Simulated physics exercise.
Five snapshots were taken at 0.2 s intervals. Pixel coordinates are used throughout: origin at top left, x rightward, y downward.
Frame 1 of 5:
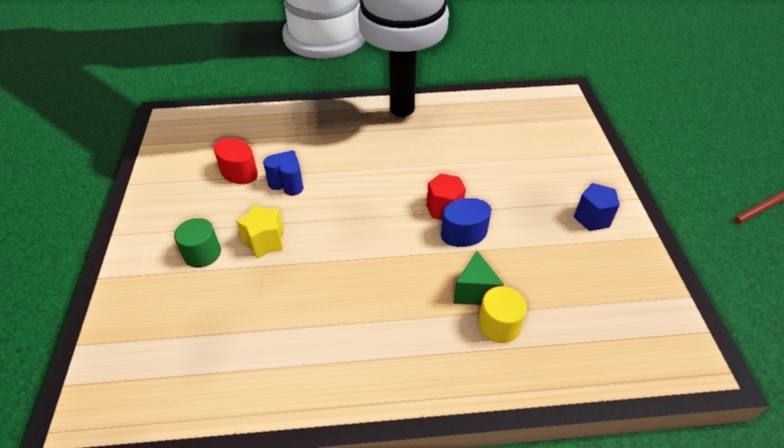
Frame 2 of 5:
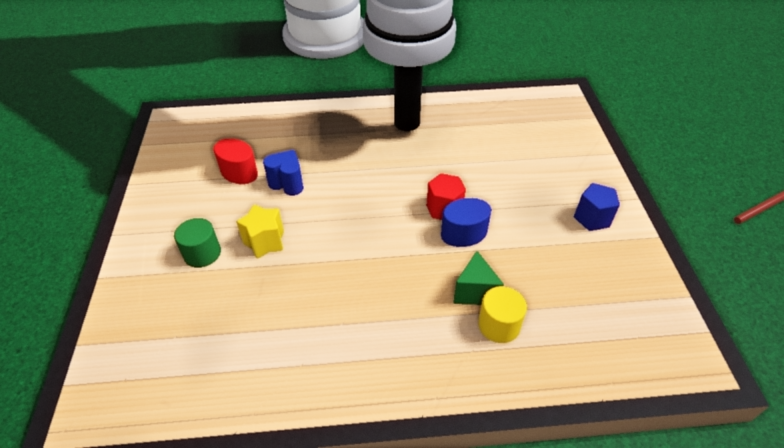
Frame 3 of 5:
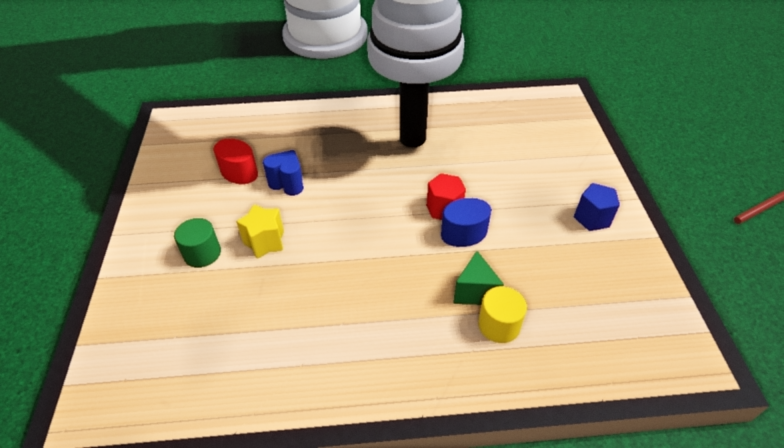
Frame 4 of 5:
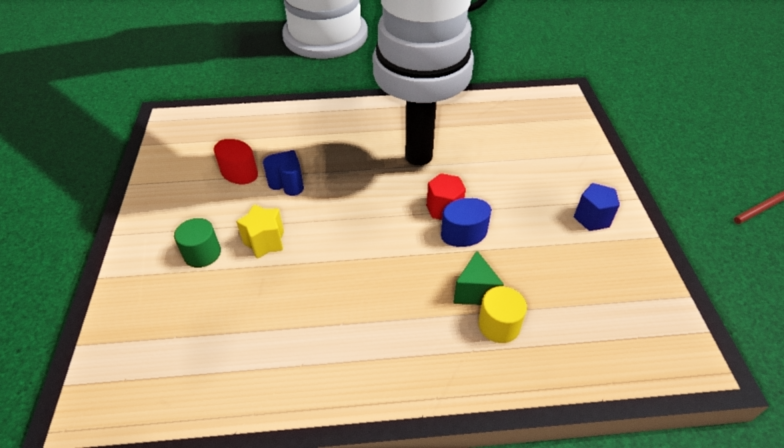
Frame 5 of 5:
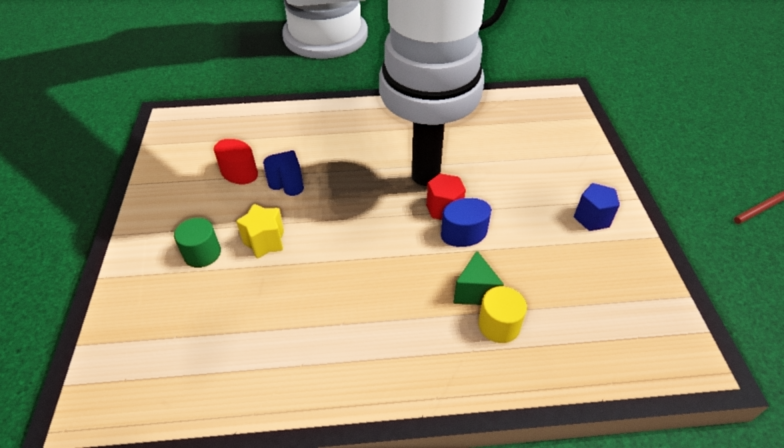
A black bar hanging from a grey and white robotic arm stands over a pale wooden board with a dark rim on a green surface, seen from above at an angle by a still camera. Red and blue blocks, a yellow star and a green cylinder sit left, with red, blue, green and yellow blocks centre and right. The bar glides nearer and slightly right, up to the red hexagonal block, its shadow shifting while the blocks stay still.
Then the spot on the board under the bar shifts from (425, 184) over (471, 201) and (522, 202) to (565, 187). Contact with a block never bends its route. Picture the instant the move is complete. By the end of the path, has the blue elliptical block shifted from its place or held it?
The blue elliptical block will be pushed away from where it stands.
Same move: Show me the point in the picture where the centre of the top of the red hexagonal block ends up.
Near (462, 199).
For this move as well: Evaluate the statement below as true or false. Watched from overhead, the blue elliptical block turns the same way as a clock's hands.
False.
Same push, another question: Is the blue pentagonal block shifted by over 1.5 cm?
No, I don't think so.
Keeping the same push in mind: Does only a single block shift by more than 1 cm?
Short answer: No.
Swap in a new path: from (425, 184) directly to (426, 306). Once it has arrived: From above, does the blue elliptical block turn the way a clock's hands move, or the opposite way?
Viewed from above: Anti-clockwise.
On the path given first. One third of the way, bar at (474, 193); red hexagonal block at (462, 199), turned 65° clockwise; blue elliptical block at (473, 229), turned 30° anticlockwise.
Two thirds of the way, bar at (525, 194); red hexagonal block at (462, 199), turned 65° clockwise; blue elliptical block at (473, 229), turned 30° anticlockwise.
At the end, bar at (567, 180); red hexagonal block at (462, 199), turned 65° clockwise; blue elliptical block at (473, 229), turned 30° anticlockwise; blue pentagonal block not moved.
